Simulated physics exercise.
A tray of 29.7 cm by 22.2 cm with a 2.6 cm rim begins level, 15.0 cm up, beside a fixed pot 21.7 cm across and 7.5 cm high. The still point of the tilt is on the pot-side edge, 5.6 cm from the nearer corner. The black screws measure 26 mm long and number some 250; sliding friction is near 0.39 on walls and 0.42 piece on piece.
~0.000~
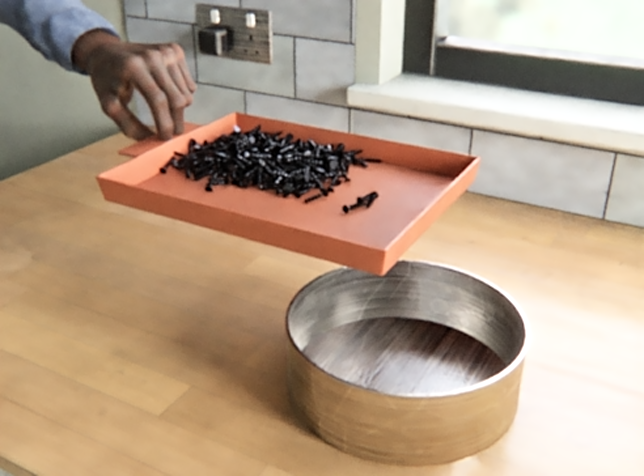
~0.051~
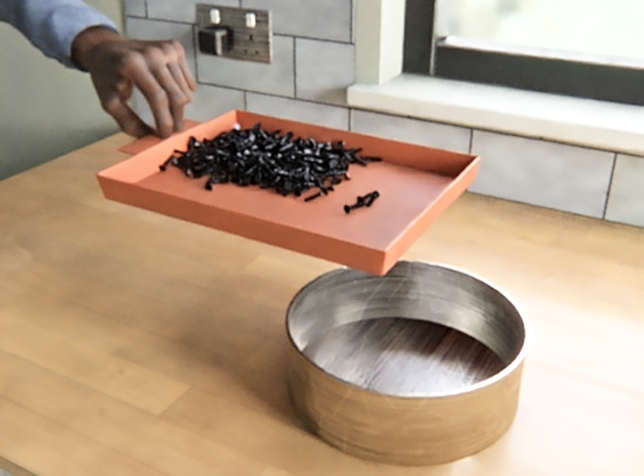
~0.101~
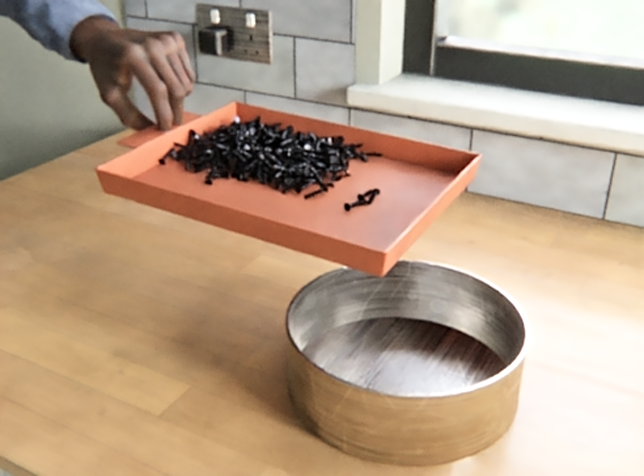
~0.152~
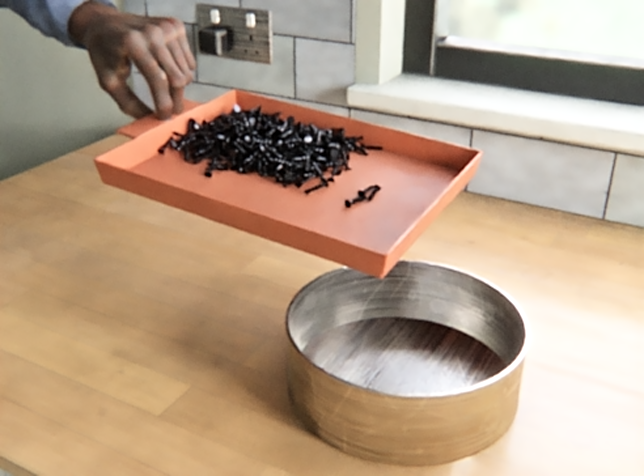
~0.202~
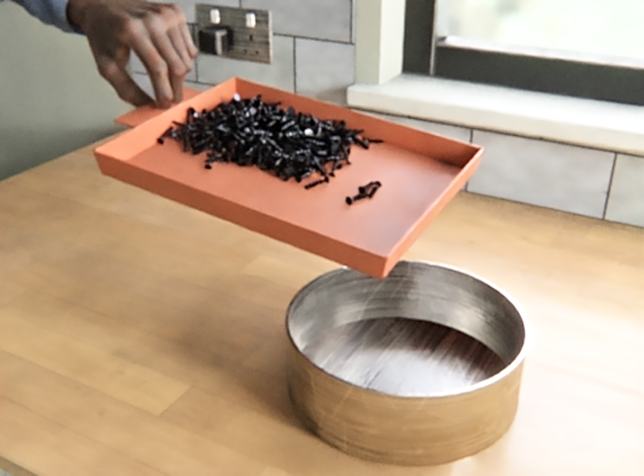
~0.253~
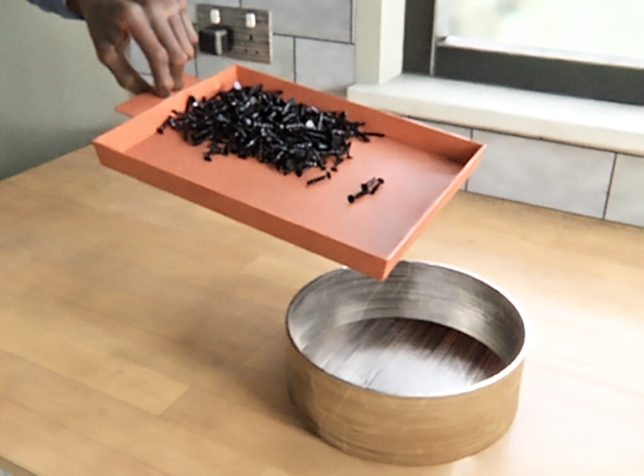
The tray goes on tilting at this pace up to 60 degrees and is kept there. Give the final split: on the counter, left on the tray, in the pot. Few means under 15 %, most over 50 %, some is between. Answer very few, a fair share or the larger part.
Counter: Very few, tray: The larger part, pot: A fair share.
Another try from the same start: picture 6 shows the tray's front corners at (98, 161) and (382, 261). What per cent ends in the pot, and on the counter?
Pot 10, counter 10.
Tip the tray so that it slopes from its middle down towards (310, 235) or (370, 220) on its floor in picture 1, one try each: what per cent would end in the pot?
Some 10 and 30 per cent.
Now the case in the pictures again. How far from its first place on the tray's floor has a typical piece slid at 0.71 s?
About 5 cm.
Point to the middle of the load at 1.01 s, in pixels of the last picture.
At about (384, 219).
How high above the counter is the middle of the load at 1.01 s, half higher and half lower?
About 18 cm.
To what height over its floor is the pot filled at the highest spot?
Roughly 1.5 cm.
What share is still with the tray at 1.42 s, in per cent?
Some 75 per cent of the load.
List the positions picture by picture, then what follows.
The first picture shows tray tilt 0 degrees, front corners at (102, 176) and (383, 247); middle of the pieces at (267, 160); pot at (406, 317).
The second picture shows tray tilt 1 degrees, front corners at (102, 174) and (383, 247); middle of the pieces at (267, 159).
The third picture shows tray tilt 2 degrees, front corners at (101, 168) and (383, 249); middle of the pieces at (267, 153).
The fourth picture shows tray tilt 5 degrees, front corners at (100, 158) and (384, 251), lowest corner right front; middle of the pieces at (267, 144).
The fifth picture shows tray tilt 7 degrees, front corners at (100, 149) and (385, 253), lowest corner right front; middle of the pieces at (267, 136).
The sixth picture shows tray tilt 10 degrees, front corners at (99, 140) and (385, 255), lowest corner right front; middle of the pieces at (268, 127); pot at (406, 317). Its pace works out near 50 degrees a second.
After 0.71 s, tilt 34 degrees; the tray holds 100 %, the pot 0 %.
After 1.01 s, tilt 50 degrees; the tray holds 95 %, the pot 0 %.
After 1.42 s, tilt 60 degrees; the tray holds 75 %, the pot 20 %.
By 2.2 s all is still; counter 5 %, tray 75 %, pot 25 %.
